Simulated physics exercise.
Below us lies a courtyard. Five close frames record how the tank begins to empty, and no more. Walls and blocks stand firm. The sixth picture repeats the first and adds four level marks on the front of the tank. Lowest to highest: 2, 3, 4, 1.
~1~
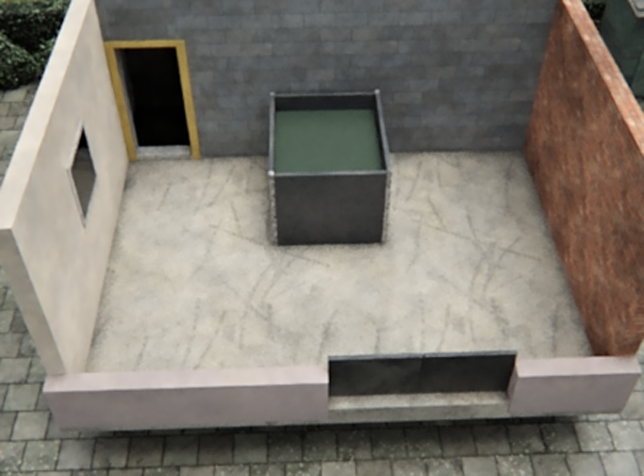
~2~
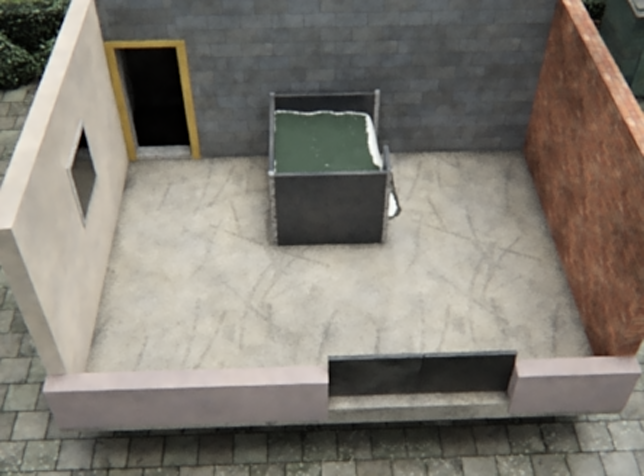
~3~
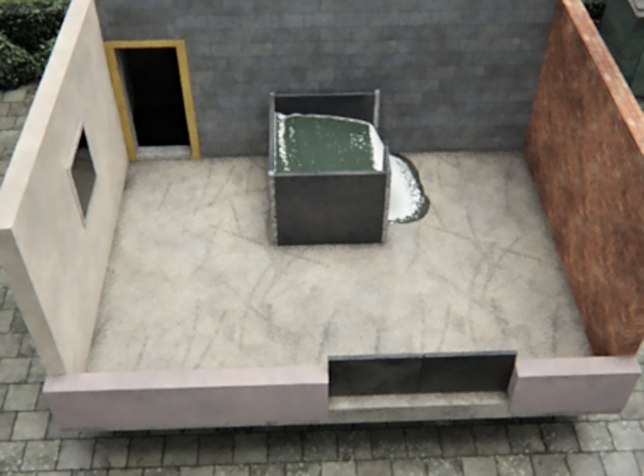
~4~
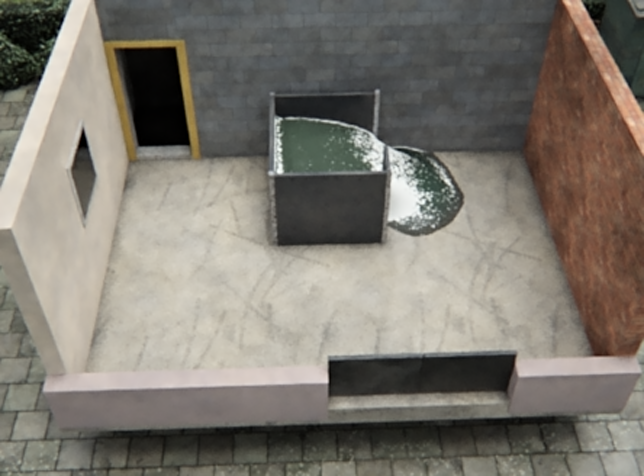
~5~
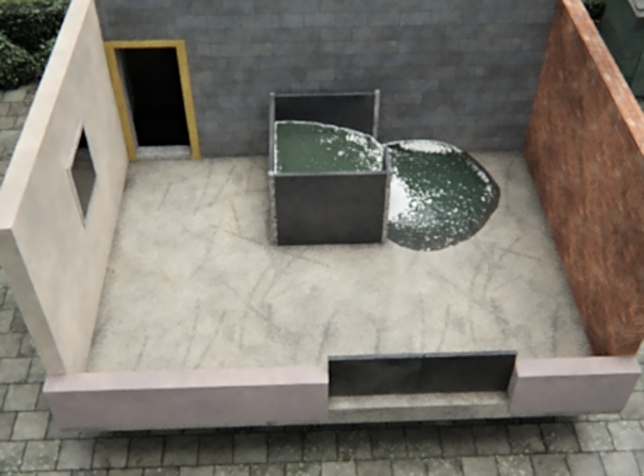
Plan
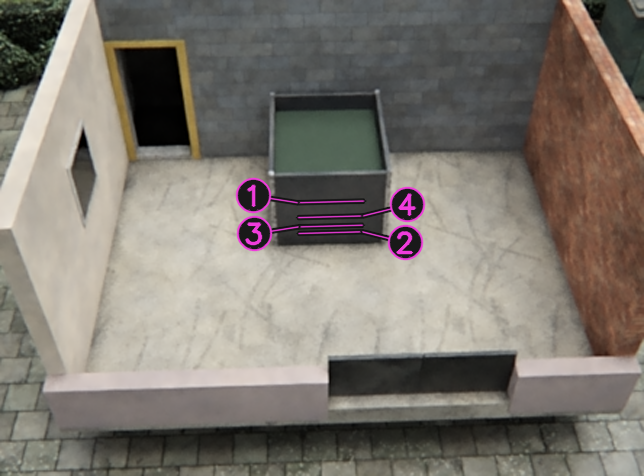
In a small walled courtyard seen from above, a dark tank of green water stands still near the back wall, between a yellow doorway and a brick wall. Its right side opens and white-flecked water pours out onto the pale floor, spreading rightward into a widening rounded pool as the tank's level drops.
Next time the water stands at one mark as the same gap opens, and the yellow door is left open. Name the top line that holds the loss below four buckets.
It is 4.
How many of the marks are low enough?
Three of them.
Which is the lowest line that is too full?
1 it is.
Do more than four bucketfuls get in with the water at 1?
Yes, that goes wrong.
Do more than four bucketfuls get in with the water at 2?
No, not at all.
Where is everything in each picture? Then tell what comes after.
In the first picture, water in the tank at rest, its middle at (327, 146); foot of the yellow doorway at (165, 159); shut gate at (422, 360).
In the second picture, 1 % of the ground under water, visible out to (391, 215).
In the third picture, 4 % of the ground under water, visible out to (419, 215).
In the fourth picture, 7 % of the ground under water, visible out to (457, 202).
In the fifth picture, 12 % of the ground under water, visible out to (494, 196).
In magenta, 1 at (330, 201); 2 at (330, 232); 3 at (330, 226); 4 at (330, 216); from the bottom up 2, 3, 4, 1.
With 1, about 12 bucketfuls get in.
With 2, nothing gets over.
With 3, nothing gets over.
With 4, a bucket or two gets in.
